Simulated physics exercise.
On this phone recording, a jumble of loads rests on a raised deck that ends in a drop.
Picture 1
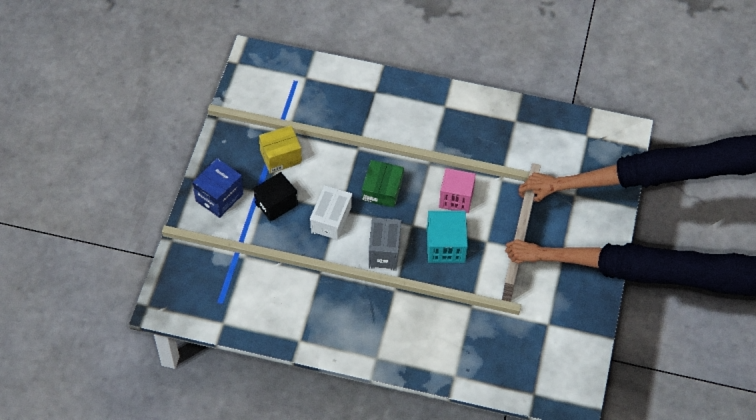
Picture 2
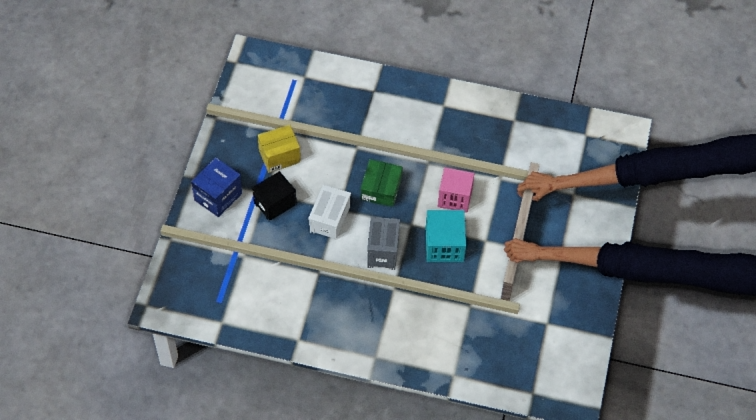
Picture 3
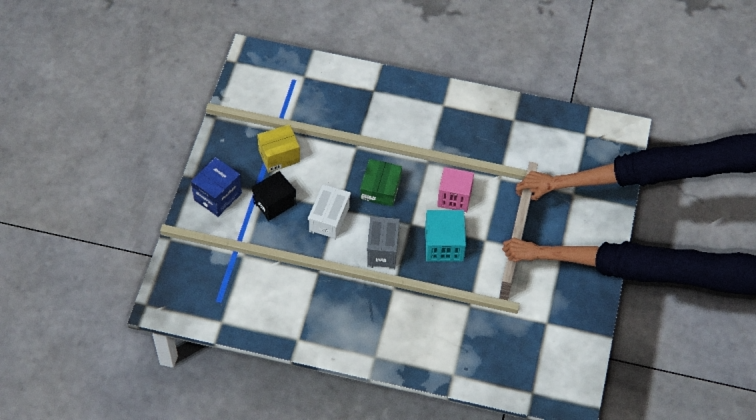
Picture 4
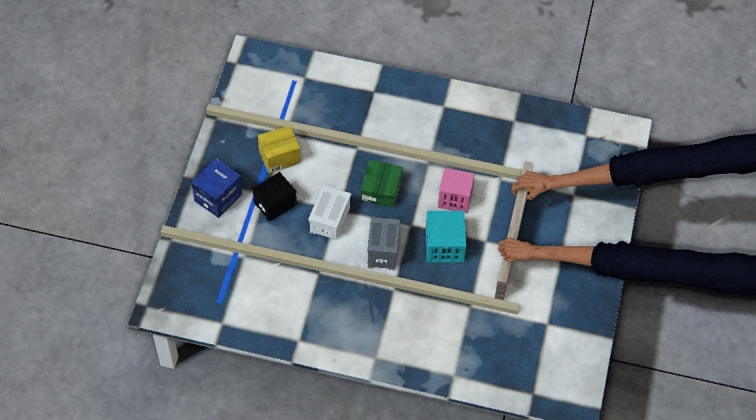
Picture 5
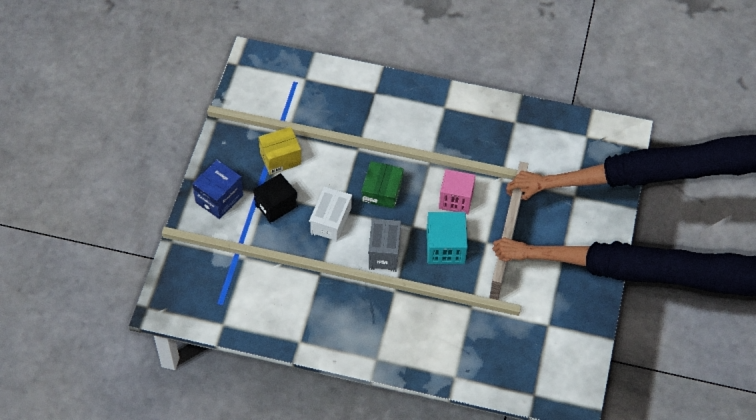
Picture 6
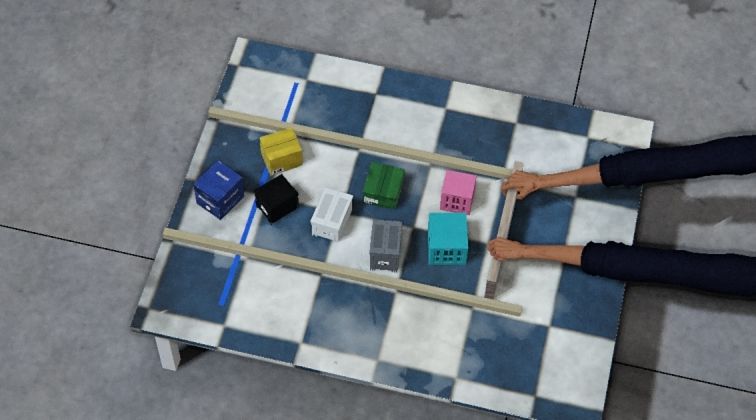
A pale wooden bar, gripped by two dark-sleeved hands reaching in from the right, slides slowly and slightly left between two long rails on a blue-and-white checked table, seen from above on a grey floor. Blue, yellow, black, white, green, grey, pink and turquoise boxes sit between the rails, the first few near a blue tape line at left. They stay put while the view wavers faintly.
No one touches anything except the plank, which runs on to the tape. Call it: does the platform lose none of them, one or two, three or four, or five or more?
It loses three or four.
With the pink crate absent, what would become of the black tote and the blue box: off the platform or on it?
Result - black tote: It comes off; blue box: It comes off.
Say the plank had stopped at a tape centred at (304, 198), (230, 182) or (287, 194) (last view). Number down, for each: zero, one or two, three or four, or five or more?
Going through the places as listed, I'd say no fall at all, then five or more, then one or two.
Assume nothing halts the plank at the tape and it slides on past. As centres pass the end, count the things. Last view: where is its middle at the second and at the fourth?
The middle is near (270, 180) first and near (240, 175) after.
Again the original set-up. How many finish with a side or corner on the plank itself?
The number is 3.
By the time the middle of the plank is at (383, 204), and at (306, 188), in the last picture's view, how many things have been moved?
Up to then 5, and up to the other point 8.
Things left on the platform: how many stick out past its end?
That adds up to 0.
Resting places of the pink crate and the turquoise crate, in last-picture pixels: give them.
Pink crate at (255, 150), turquoise crate at (239, 187).
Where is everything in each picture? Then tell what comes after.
In the first picture, blue box (218, 188); yellow parcel (281, 150); black tote (276, 197); plank (521, 232); tape (260, 187).
In the second picture, yellow parcel (279, 149); white tote (330, 212).
In the third picture, black tote (274, 196); grey tote (383, 243).
In the fourth picture, blue box (217, 188); turquoise crate (446, 237).
In the fifth picture, yellow parcel (280, 151); green parcel (383, 185).
In the sixth picture, blue box (219, 191); yellow parcel (281, 152); black tote (277, 200); plank (504, 230); tape (261, 189).
Early on, none off yet; blue box at rest near (219, 191); yellow parcel at rest near (281, 152); black tote at rest near (277, 200).
A while later, none off yet; blue box travelled about its own width near (193, 183); yellow parcel travelled about its own width near (235, 138); black tote travelled well along near (222, 193).
Finally, the number that fall off is three or four; lost, black tote, yellow parcel and blue box.
